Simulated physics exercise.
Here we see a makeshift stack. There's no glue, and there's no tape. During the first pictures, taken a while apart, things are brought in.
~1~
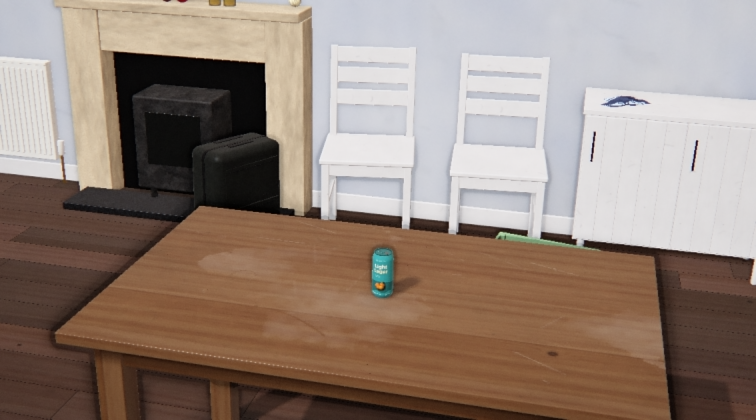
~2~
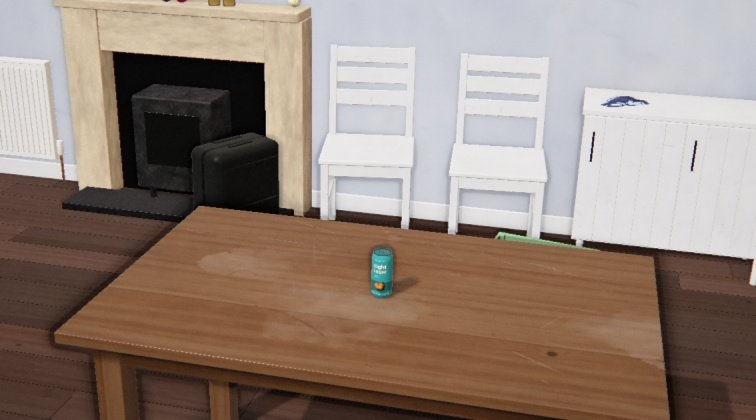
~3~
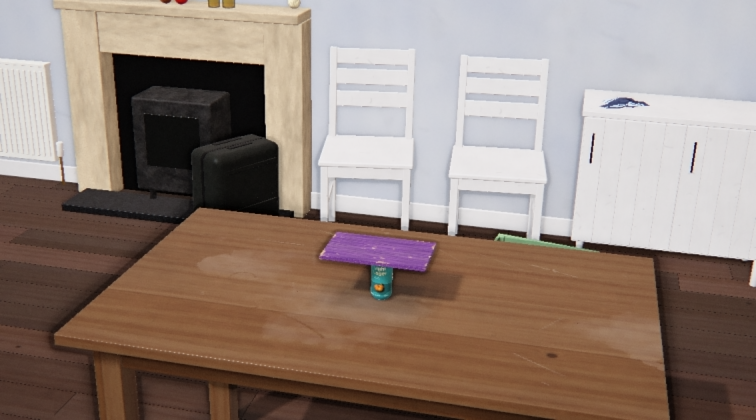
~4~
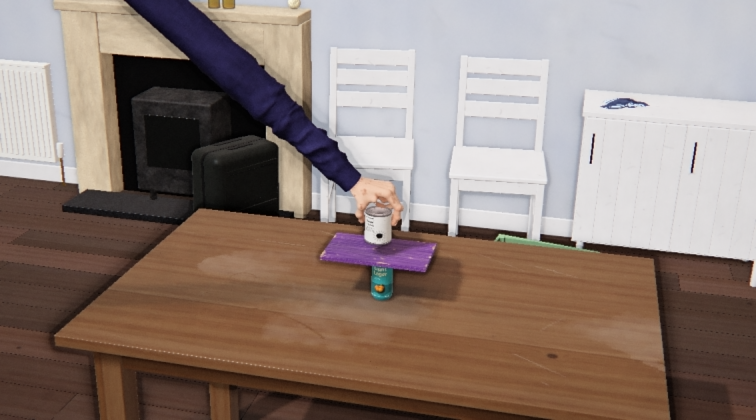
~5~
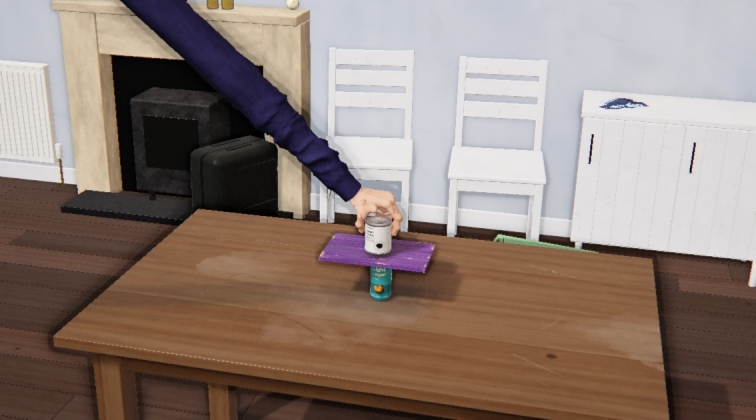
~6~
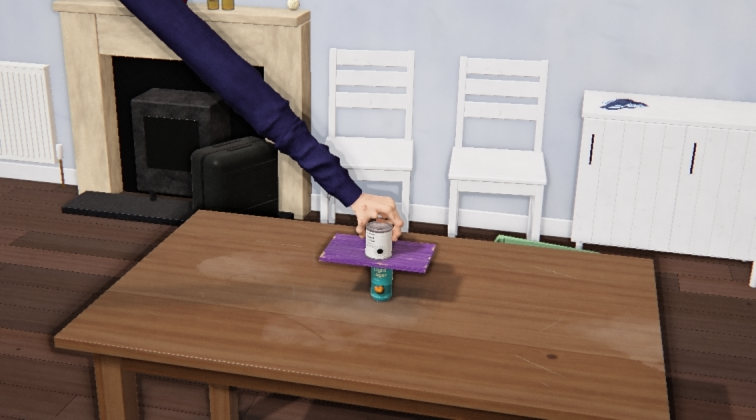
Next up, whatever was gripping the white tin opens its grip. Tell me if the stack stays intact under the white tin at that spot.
Yes, it stays intact.
Then, 0.30 s past the last view, nothing moves.
Then, 0.70 s past the last view, white tin resting near (379, 241).
Finally, all 3 still in place. Final places as the last picture's camera would see them, white tin near (379, 241). The stack holds.
